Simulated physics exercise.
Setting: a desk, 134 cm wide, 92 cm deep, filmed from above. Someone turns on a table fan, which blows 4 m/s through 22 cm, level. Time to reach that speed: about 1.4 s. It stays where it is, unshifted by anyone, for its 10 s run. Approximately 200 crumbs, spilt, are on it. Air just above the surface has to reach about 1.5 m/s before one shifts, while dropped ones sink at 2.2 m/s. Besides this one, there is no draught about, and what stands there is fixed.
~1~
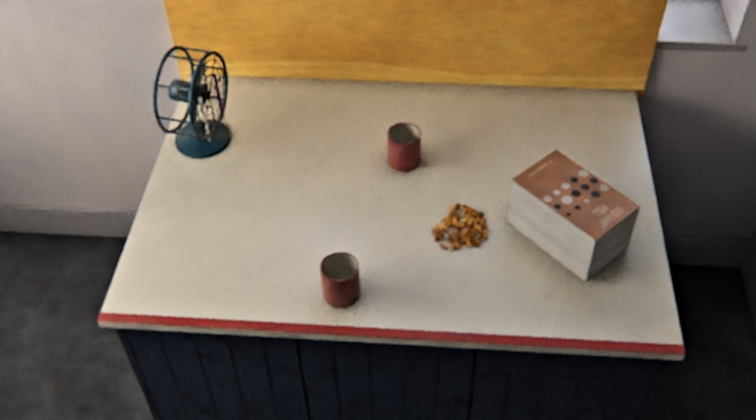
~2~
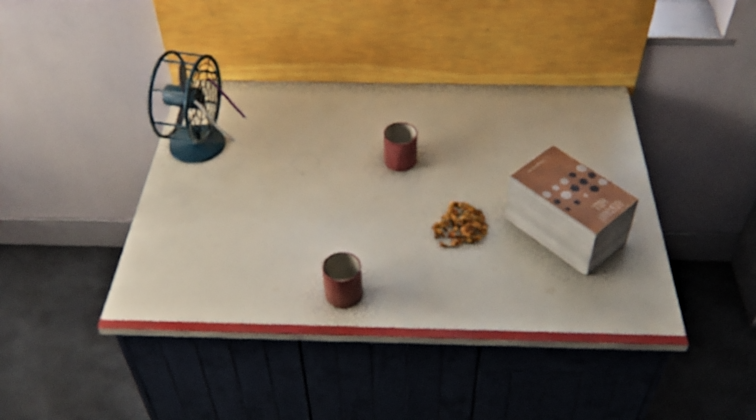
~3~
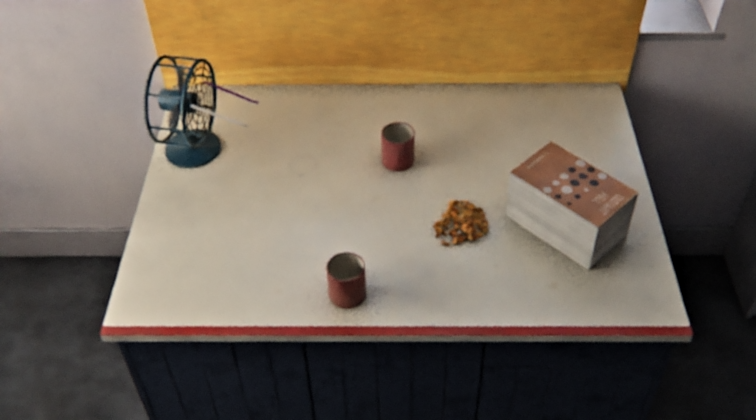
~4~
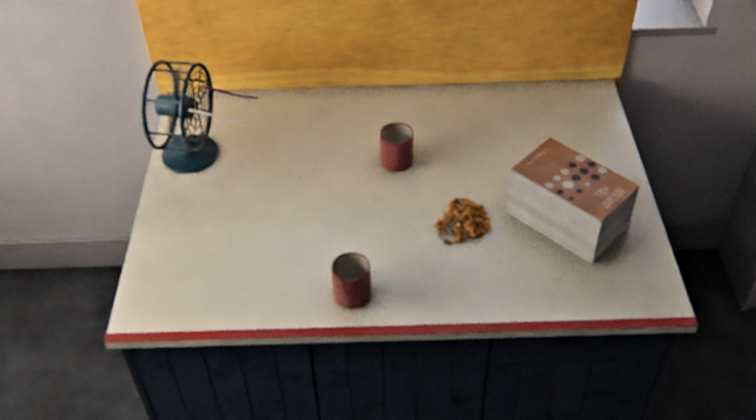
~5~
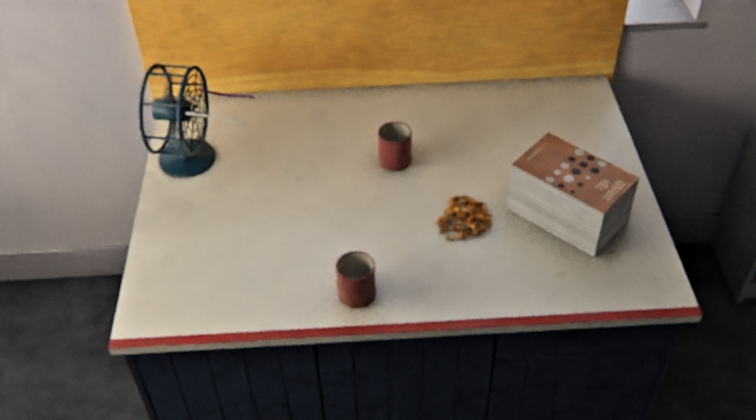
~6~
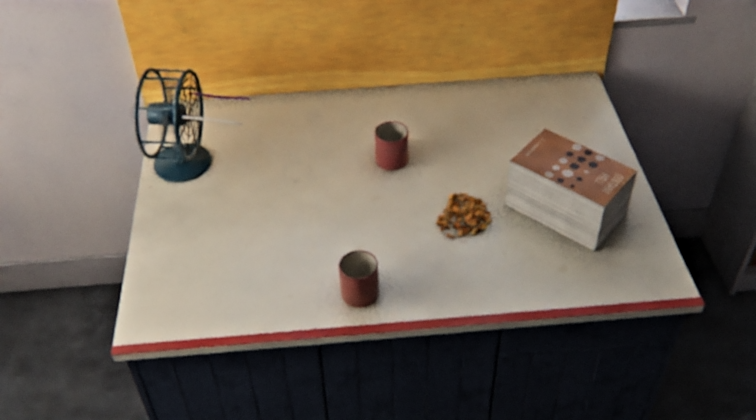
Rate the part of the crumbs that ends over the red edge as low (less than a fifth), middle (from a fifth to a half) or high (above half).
High.
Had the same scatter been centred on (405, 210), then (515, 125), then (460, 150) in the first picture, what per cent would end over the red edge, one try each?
Results, one try each: 70 %, 0 %, 0 %.
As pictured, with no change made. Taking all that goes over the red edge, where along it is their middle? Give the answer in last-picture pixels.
Somewhere about (611, 313).
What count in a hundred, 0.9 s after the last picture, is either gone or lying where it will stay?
I would put it at around 25 %.
Then, 0.9 s after the last picture the count stands so, 40 % are over the red edge; the middle of those still in play is near (505, 244).
Then, 2.1 s after the last picture the count stands so, 82 % are over the red edge; the middle of those still in play is near (577, 293).
Then, 4.4 s after the last picture the count stands so, 94 % are over the red edge.
Then, 8.9 s after the last picture, at the end, 96 % are over the red edge.
